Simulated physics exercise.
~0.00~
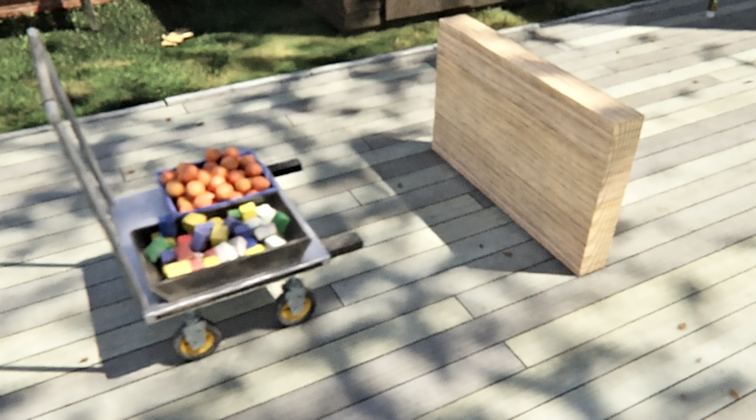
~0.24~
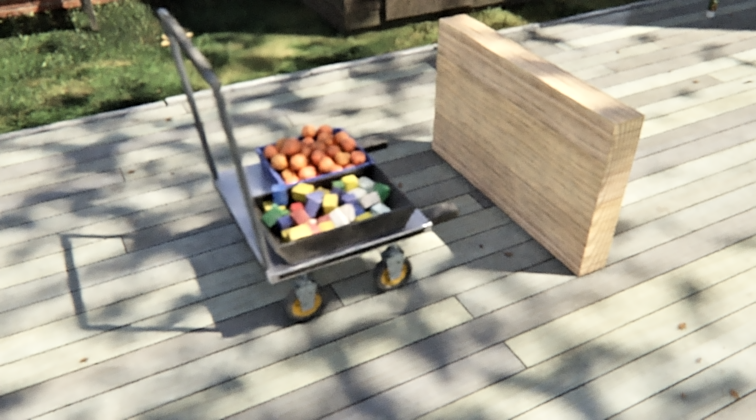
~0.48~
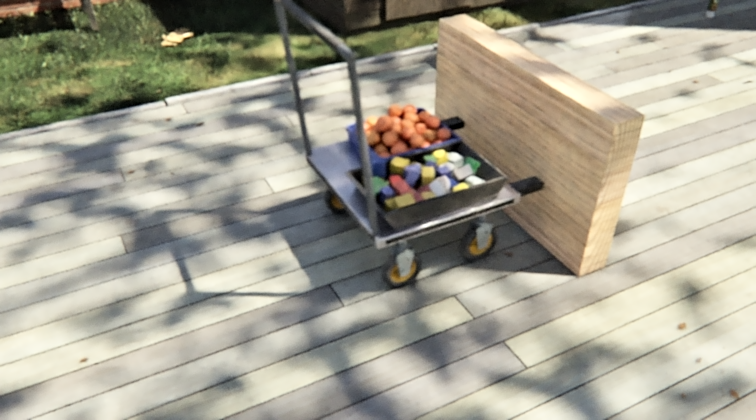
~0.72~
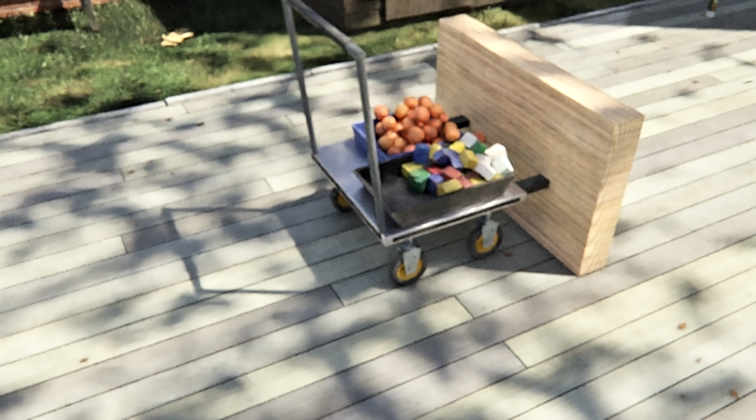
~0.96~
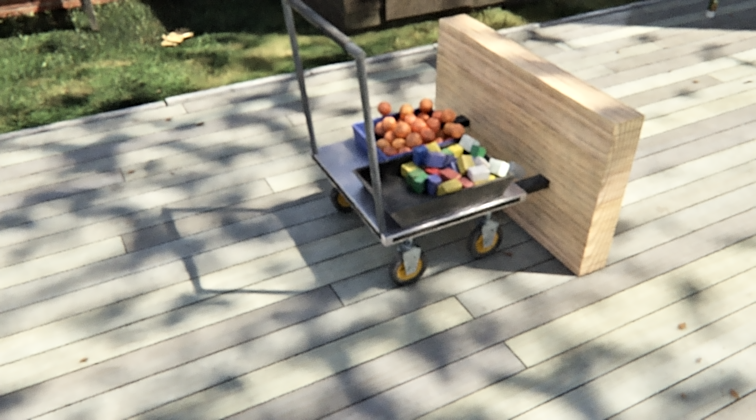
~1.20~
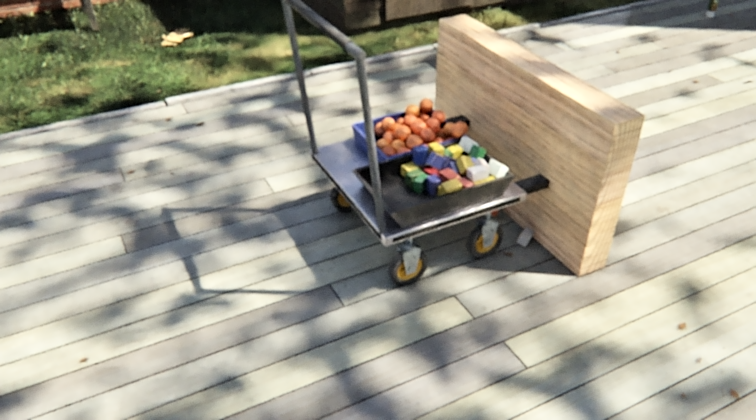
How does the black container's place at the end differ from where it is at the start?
At the start the black container is on the left side of the view, well away from the wooden wall. By the end it is further right and a little higher in view, close to the wall.
